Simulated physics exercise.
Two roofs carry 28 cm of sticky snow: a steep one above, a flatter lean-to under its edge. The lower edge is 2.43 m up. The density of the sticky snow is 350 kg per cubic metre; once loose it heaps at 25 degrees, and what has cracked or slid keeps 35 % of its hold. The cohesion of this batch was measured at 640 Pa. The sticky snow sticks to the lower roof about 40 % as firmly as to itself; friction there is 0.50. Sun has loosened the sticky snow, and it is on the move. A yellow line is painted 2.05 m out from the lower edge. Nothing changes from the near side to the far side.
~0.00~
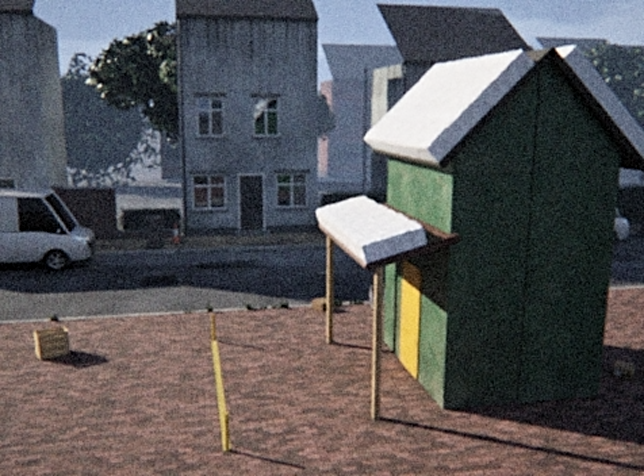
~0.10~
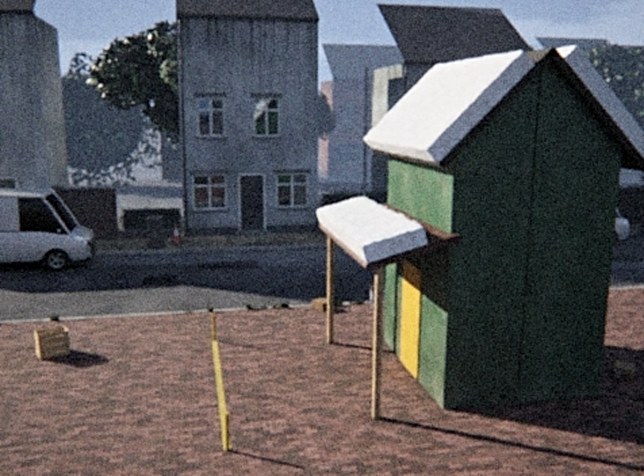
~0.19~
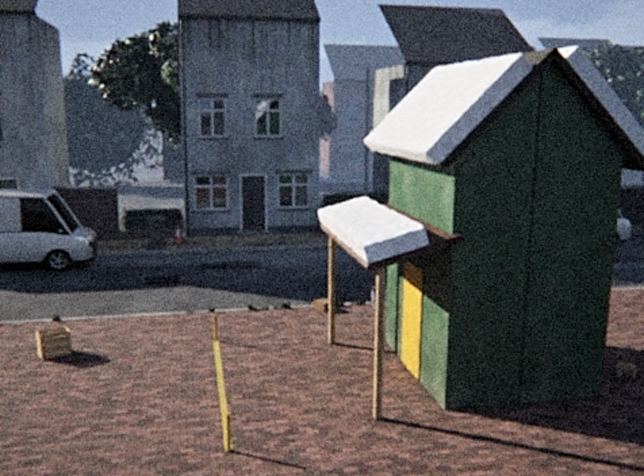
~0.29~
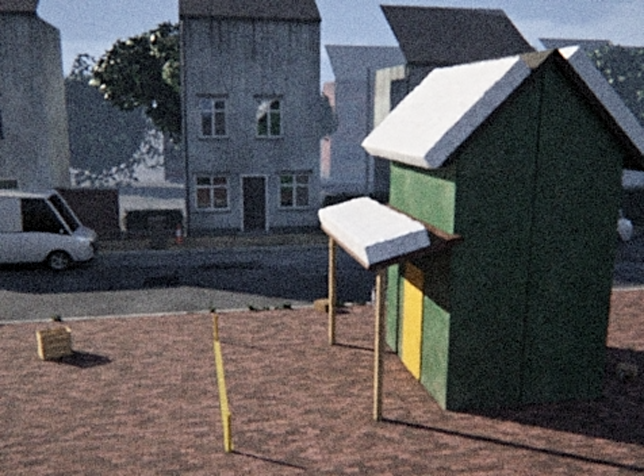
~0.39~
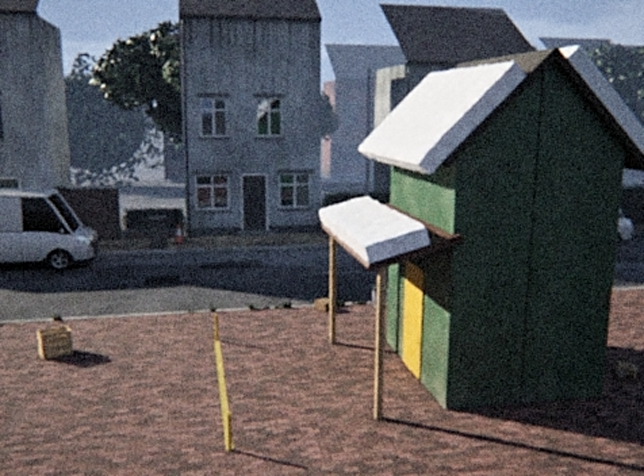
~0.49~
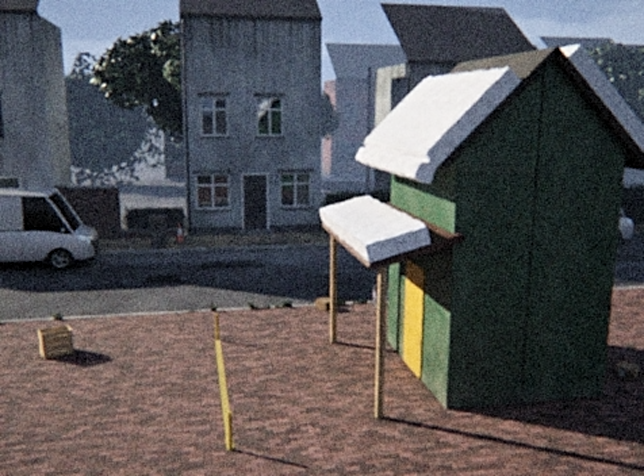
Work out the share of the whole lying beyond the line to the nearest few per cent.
It comes to some 25 %.
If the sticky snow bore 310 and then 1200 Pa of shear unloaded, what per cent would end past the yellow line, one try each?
In turn about 30 %, 8 %.
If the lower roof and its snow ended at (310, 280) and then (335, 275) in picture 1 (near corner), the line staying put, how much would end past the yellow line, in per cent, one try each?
In turn about 10 %, 18 %.
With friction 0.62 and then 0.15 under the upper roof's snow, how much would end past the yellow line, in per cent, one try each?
In turn about 20 %, 35 %.
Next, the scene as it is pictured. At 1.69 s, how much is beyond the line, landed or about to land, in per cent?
Some 0 per cent.
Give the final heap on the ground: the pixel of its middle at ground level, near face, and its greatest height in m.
Around (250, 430); it stands about 0.3 m.
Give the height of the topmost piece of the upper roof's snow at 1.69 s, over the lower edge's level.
Roughly 0.6 m.
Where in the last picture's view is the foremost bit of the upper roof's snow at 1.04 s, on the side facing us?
At about (363, 240).
After 1.04 s, none is below the lower edge and 0 % is past the line.
After 1.69 s, 58 % is below the lower edge and 0 % is past the line.
After 2.35 s, 72 % is below the lower edge and 25 % is past the line.
After 3.00 s, 72 % is below the lower edge and 25 % is past the line.
After 3.10 s, at the end, 72 % is below the lower edge and 25 % is past the line.
